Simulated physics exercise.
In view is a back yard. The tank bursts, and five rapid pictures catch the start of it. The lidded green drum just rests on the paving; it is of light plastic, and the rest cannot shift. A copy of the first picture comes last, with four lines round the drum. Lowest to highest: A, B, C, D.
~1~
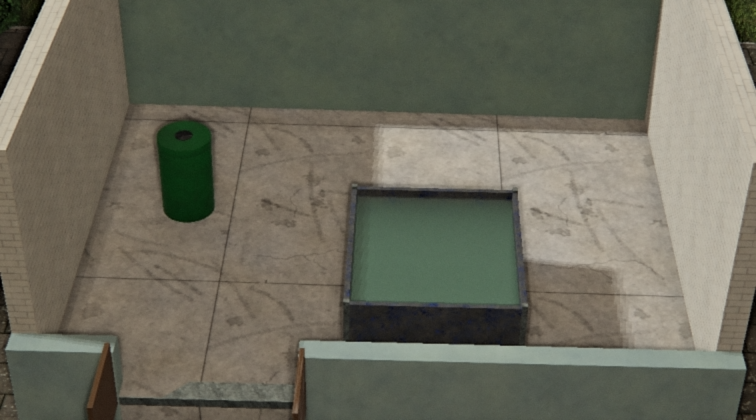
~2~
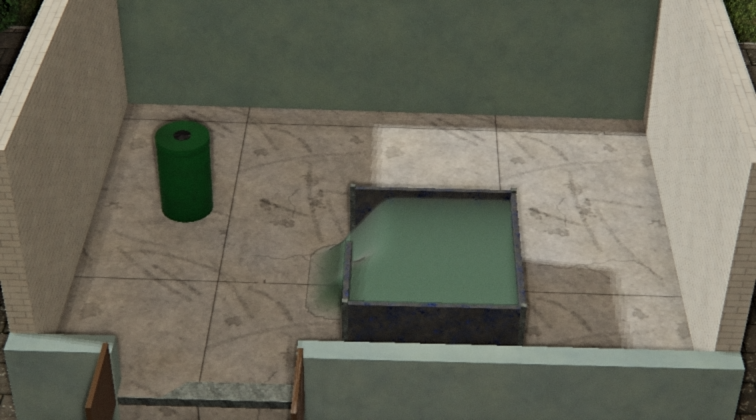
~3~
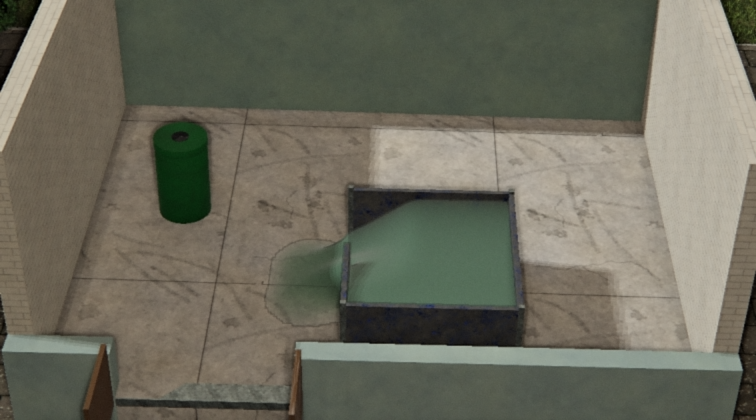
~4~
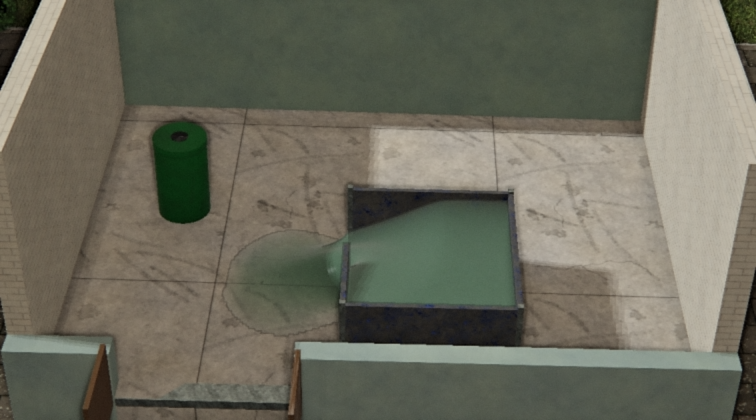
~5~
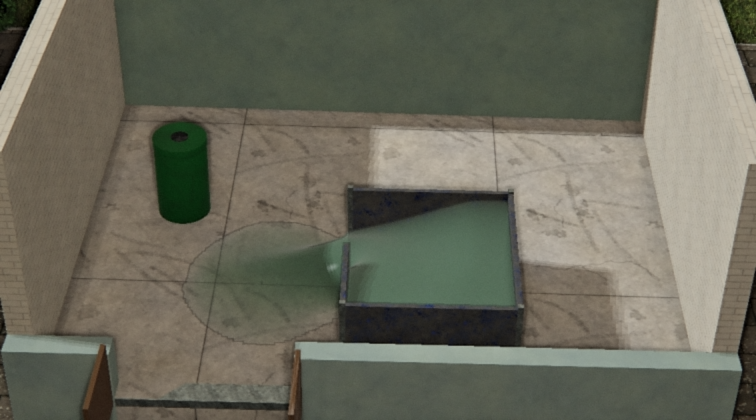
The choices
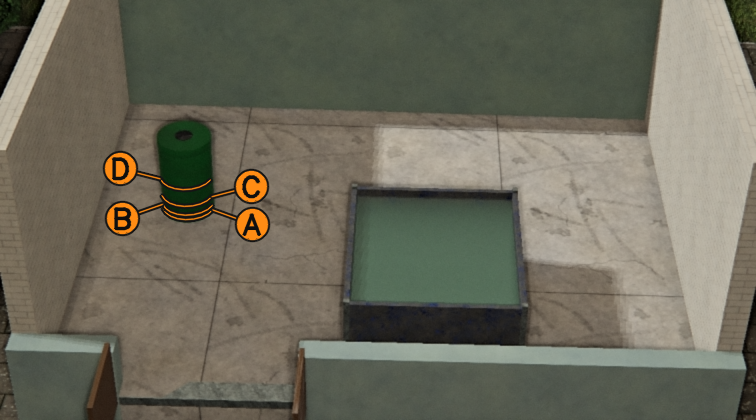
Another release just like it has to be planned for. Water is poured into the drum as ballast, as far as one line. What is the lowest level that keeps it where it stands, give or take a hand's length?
D is the one.
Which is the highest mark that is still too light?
It is C.
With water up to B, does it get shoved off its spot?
Yes, it does.
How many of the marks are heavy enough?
One of the four.
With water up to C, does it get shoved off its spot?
Yes, that goes wrong.
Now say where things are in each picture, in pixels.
Lid of the green drum at (183, 135); tank full, its middle at (435, 251); open gate at (209, 342).
Water covers 1 % of the ground and is seen nearest the drum at (326, 249).
Water covers 3 % of the ground and is seen nearest the drum at (294, 246).
Water covers 6 % of the ground and is seen nearest the drum at (263, 241).
Lid of the green drum at (179, 137); water covers 9 % of the ground and is seen nearest the drum at (220, 244).
On the marked copy, A at (185, 219); B at (185, 215); C at (184, 206); D at (183, 189); from the bottom up A, B, C, D.
Choosing A, it is pushed about 6 times its own width away.
Choosing B, it is pushed about 5 times its own width away.
Choosing C, it is pushed about its own width away.
Choosing D, it does not move.
